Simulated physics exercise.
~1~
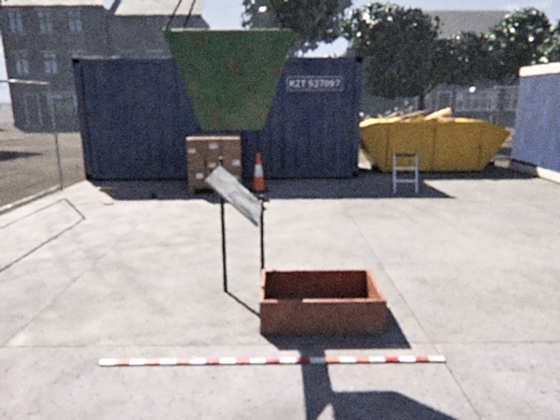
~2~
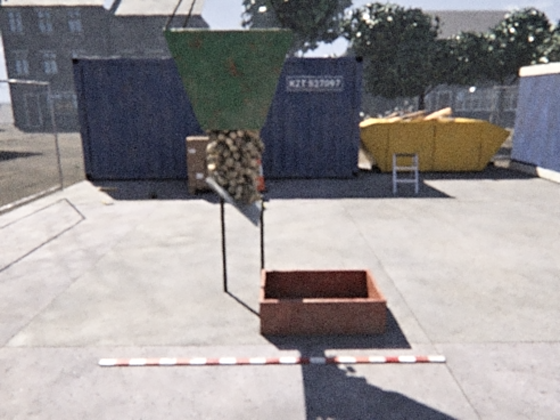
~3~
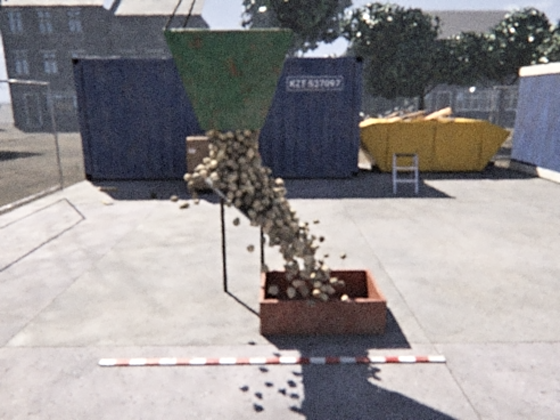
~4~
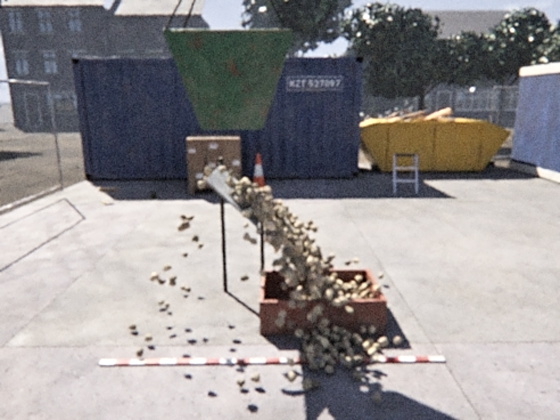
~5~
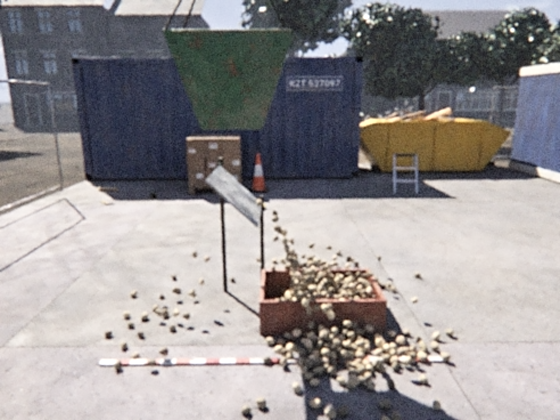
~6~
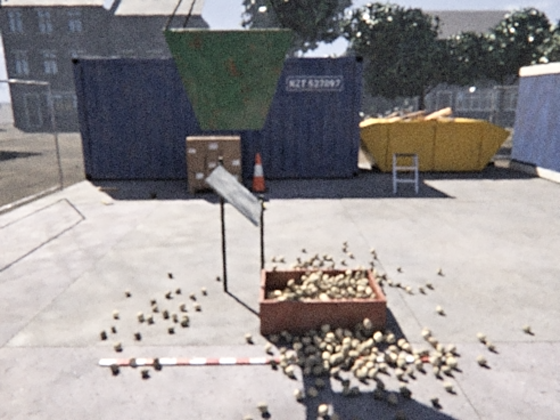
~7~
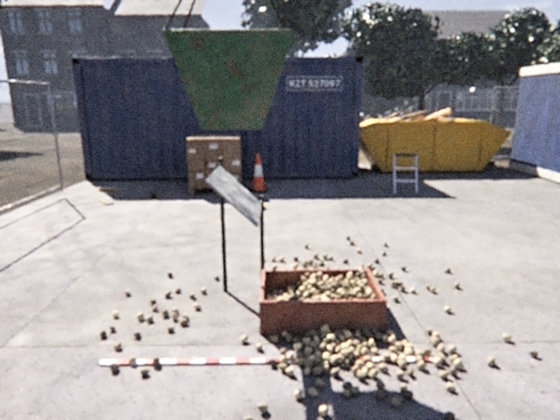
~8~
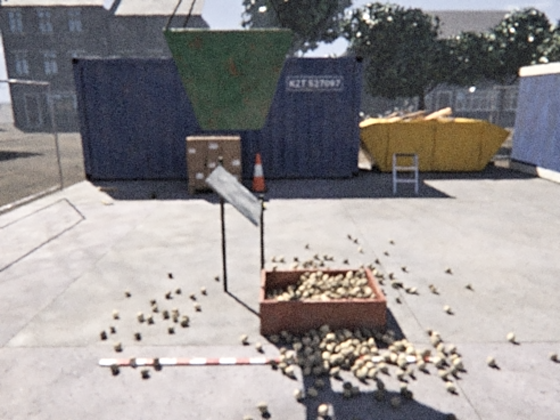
In a paved yard, rounded stones pour from a green skip down a sloping plate, partly filling a red bin and scattering around.
